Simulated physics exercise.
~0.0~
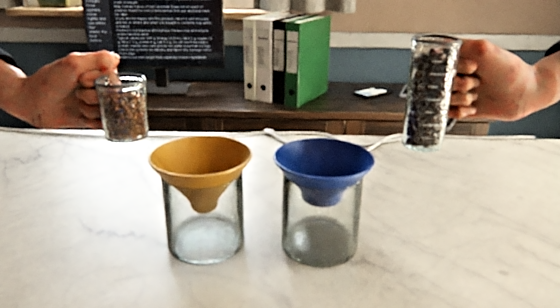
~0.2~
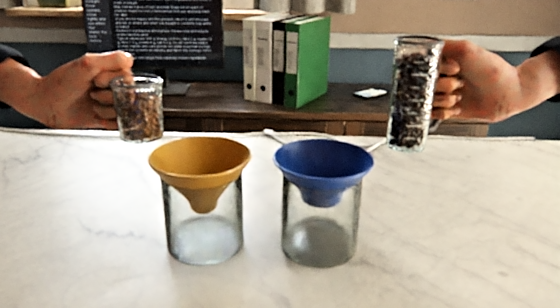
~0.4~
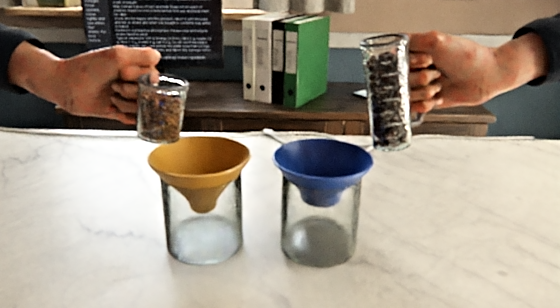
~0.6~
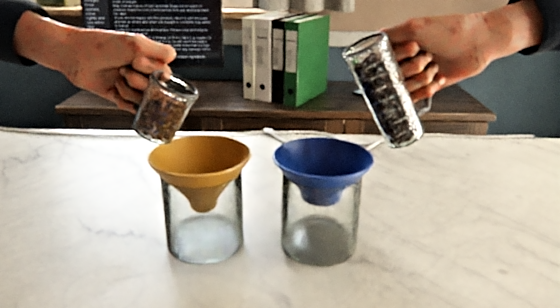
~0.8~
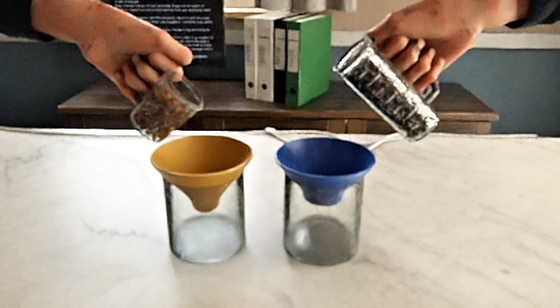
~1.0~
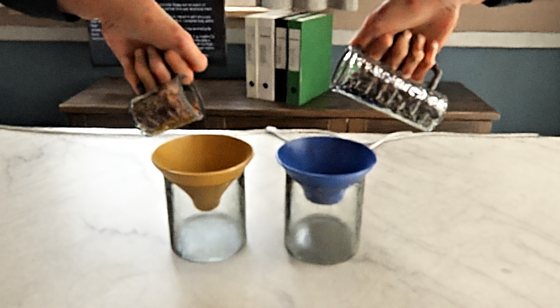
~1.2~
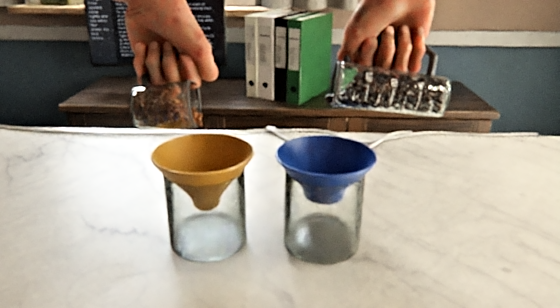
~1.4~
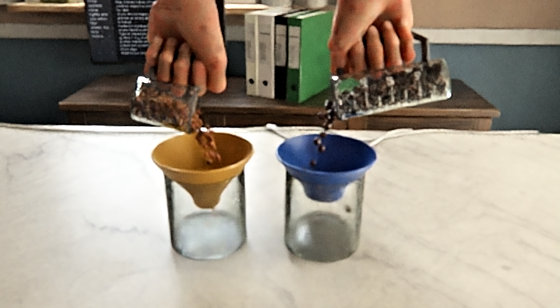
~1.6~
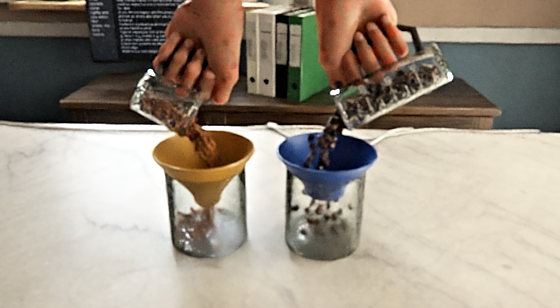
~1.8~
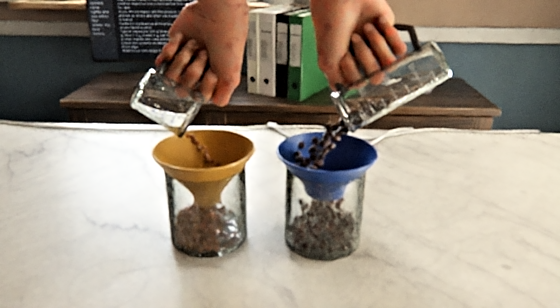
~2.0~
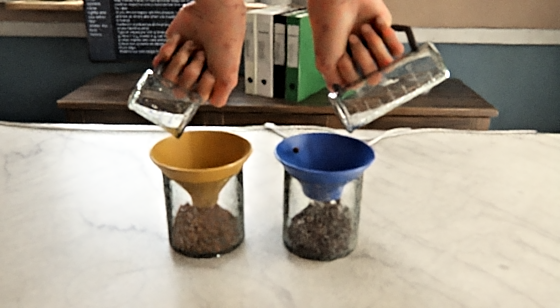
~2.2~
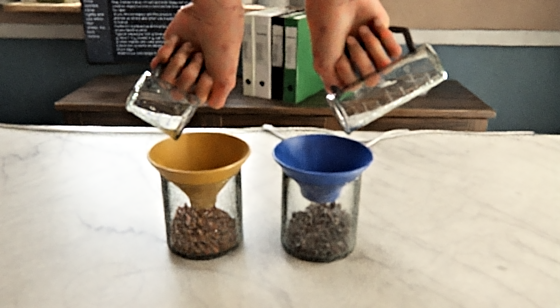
Two hands tip glass mugs of small pieces through yellow and blue funnels, filling both jars partway.
